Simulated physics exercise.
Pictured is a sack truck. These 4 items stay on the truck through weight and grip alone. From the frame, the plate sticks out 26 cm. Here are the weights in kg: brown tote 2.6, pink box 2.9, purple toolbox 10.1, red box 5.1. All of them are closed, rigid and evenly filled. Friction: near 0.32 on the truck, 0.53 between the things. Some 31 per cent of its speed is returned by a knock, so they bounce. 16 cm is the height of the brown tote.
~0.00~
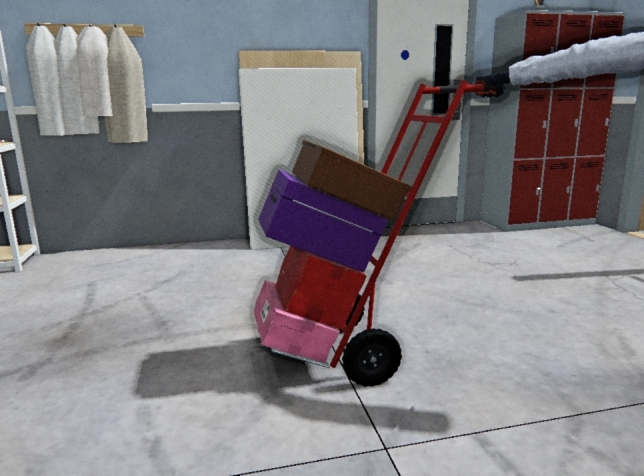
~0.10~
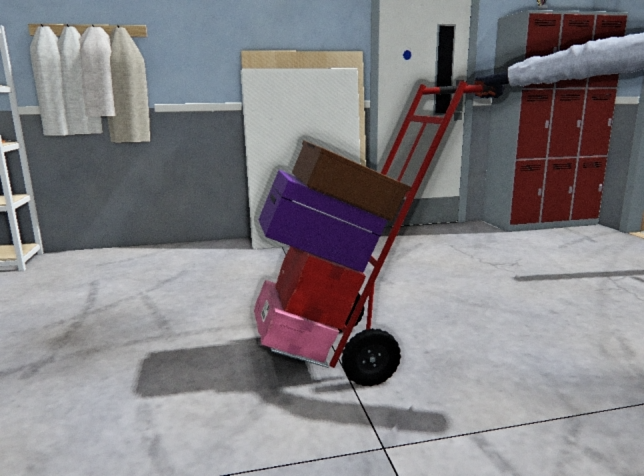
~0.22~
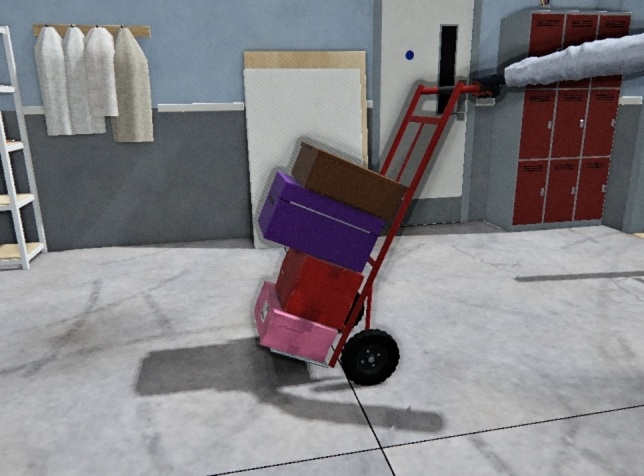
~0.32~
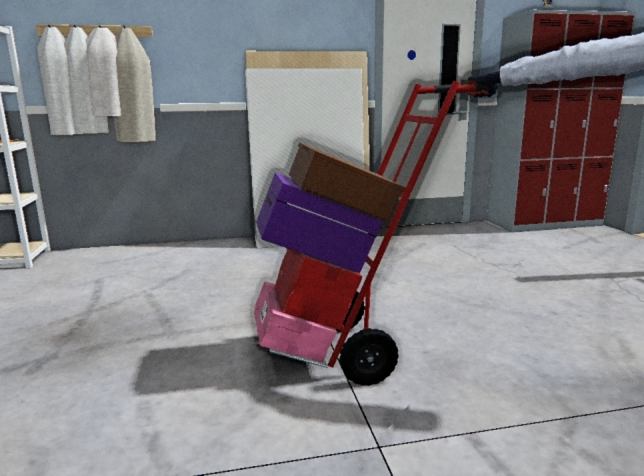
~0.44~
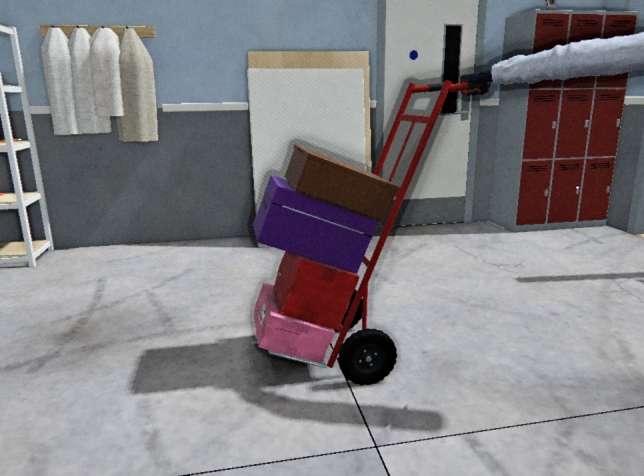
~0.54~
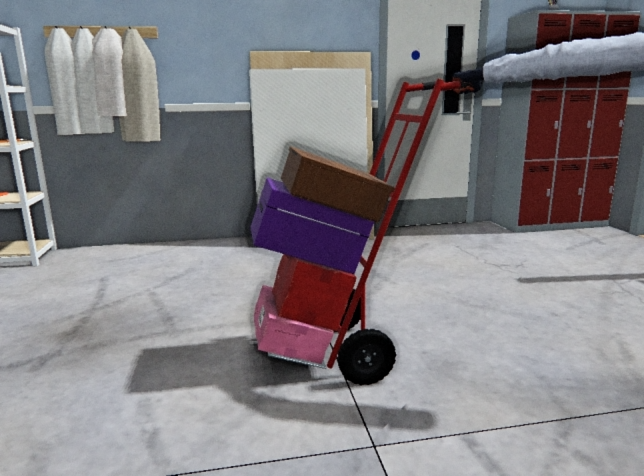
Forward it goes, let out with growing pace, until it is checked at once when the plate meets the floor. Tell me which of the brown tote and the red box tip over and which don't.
In the end the brown tote won't tip; the red box won't tip.
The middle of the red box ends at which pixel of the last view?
It comes to rest near (295, 301).
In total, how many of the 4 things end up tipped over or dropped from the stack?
My answer is 0.
Around 0.94 s, truck 11° back.
Around 1.24 s, truck upright.
Around 1.44 s, truck upright; brown tote tipped 3° against what carries it near (267, 204); red box tipped 3° against what carries it near (291, 300); purple toolbox tipped 3° against what carries it.
Around 1.74 s, truck upright; brown tote shifted 2 cm near (273, 204).
Finally (2.2 s), all 4 still in place (within 10 cm). Final places as that camera would see them, brown tote near (276, 204), red box near (295, 301).
